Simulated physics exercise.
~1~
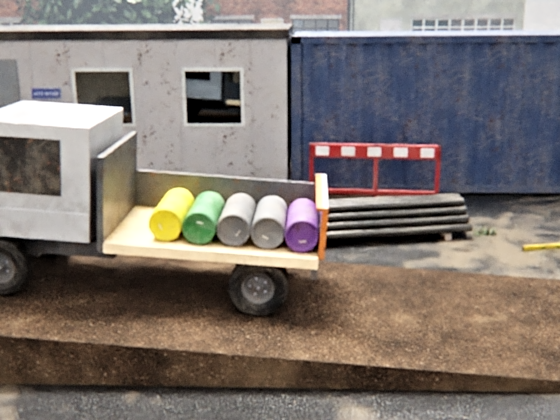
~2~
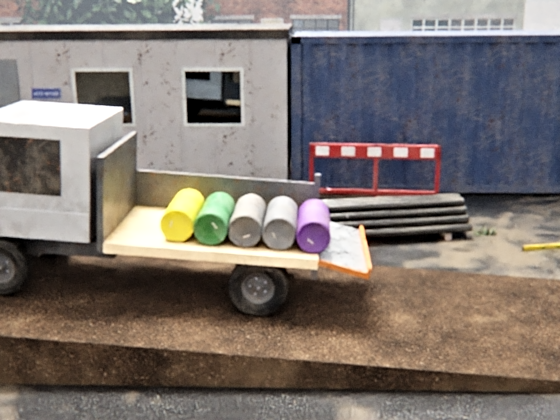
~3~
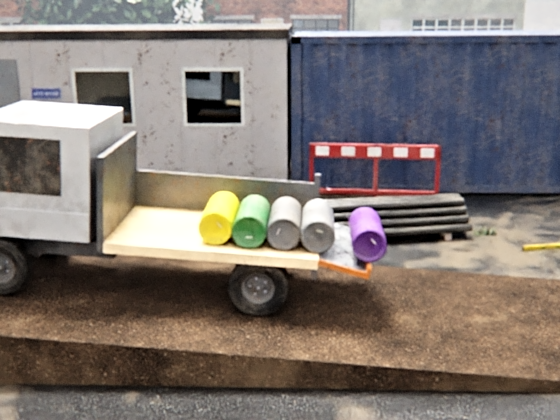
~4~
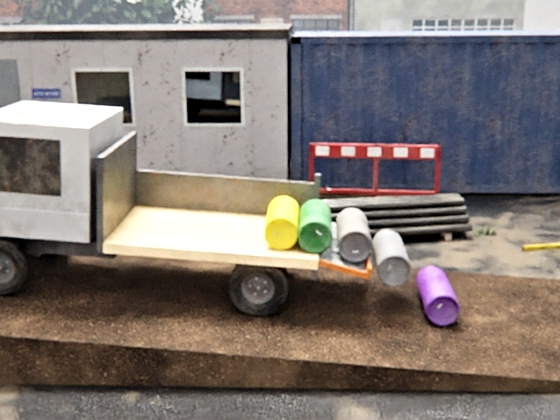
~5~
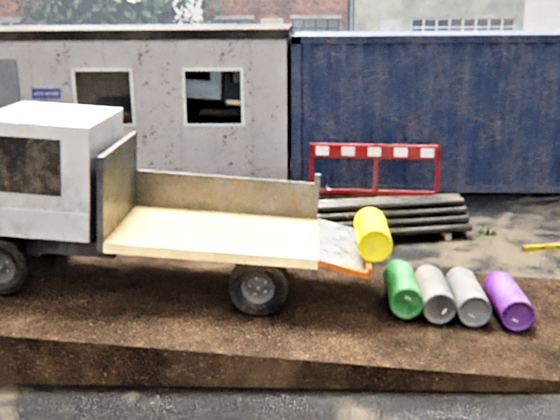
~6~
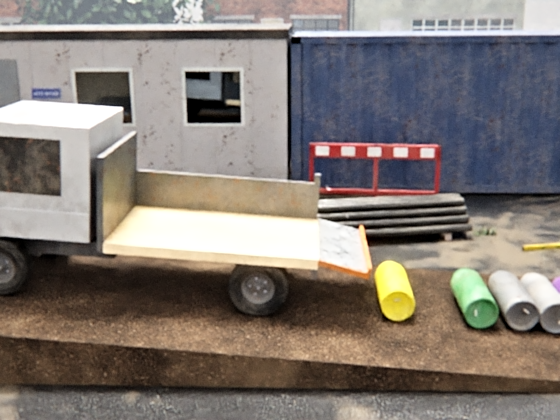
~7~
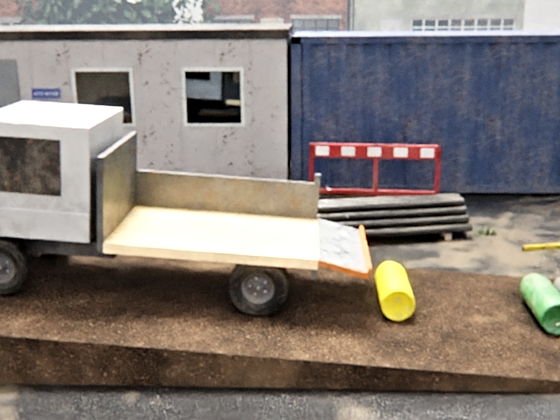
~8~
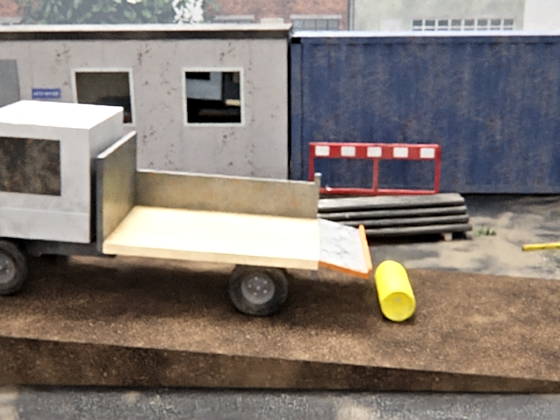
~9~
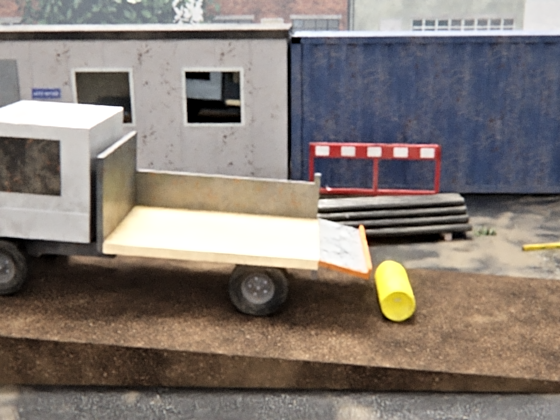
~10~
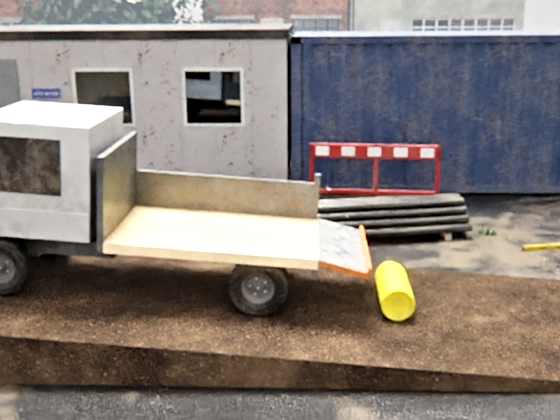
The video shows a pickup parked on sloping dirt as its tailgate drops and five cylinders, yellow, green, purple and two grey, roll right off the bed onto the ground; all but the yellow one roll out of view, leaving it lying still behind the truck.
